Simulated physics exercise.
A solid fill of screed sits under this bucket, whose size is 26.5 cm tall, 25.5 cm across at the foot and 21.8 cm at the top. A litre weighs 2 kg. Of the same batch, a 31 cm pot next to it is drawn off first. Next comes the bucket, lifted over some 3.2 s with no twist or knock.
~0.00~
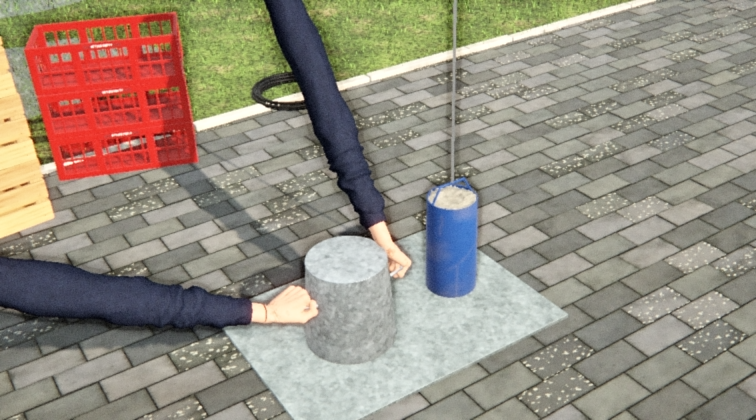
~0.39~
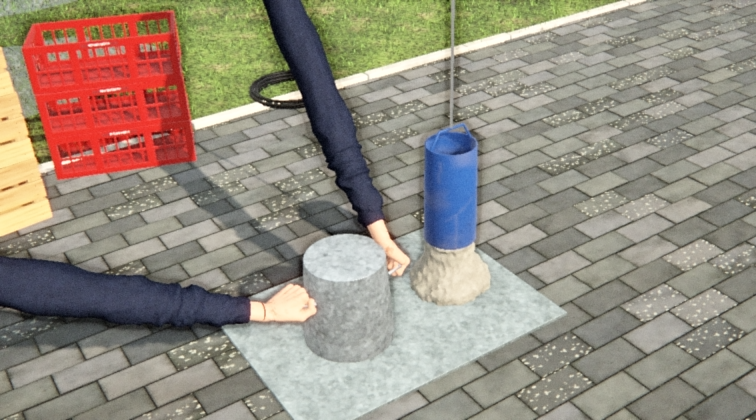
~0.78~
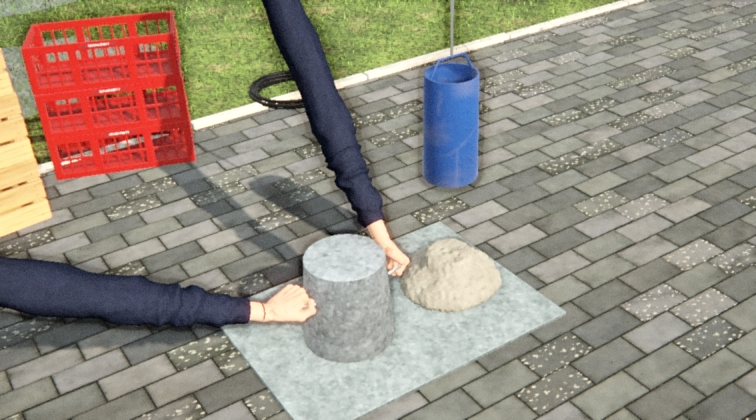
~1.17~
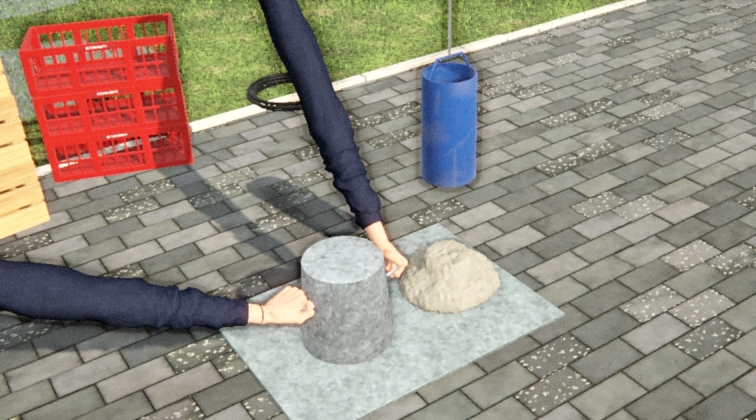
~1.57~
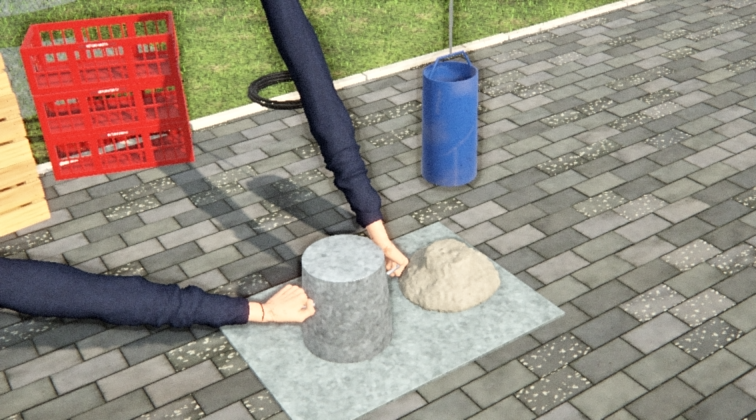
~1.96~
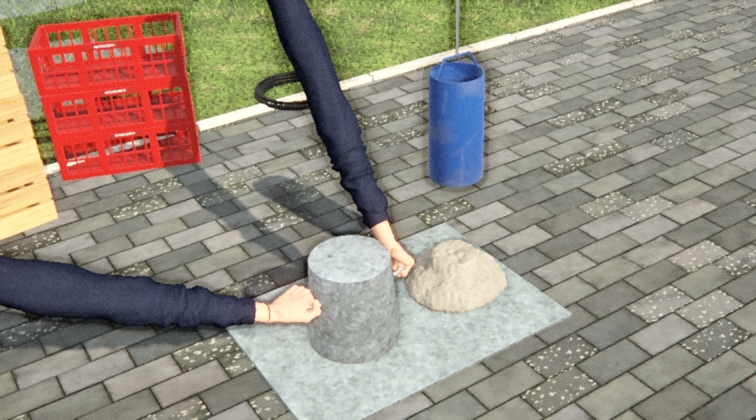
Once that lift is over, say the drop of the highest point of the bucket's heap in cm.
I'd put it near 10 centimetres.
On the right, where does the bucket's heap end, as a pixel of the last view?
Somewhere near (424, 336) in pixels.
After 2.8 s, the bucket is up 6.8 cm; the screed has come down 4.5 cm to 22 cm and is 33 cm wide.
After 3.6 s, the bucket is up 17 cm; the screed has come down 9.9 cm to 17 cm and is 40 cm wide.
After 4.4 s, the bucket is up 27 cm; the screed has come down 9.9 cm to 17 cm and is 40 cm wide.
After 5.3 s, the bucket is clear; the screed has come down 10.0 cm to 17 cm and is 40 cm wide.
After 5.8 s, at rest, the bucket is clear; the screed has come down 10.0 cm to 17 cm and is 40 cm wide.
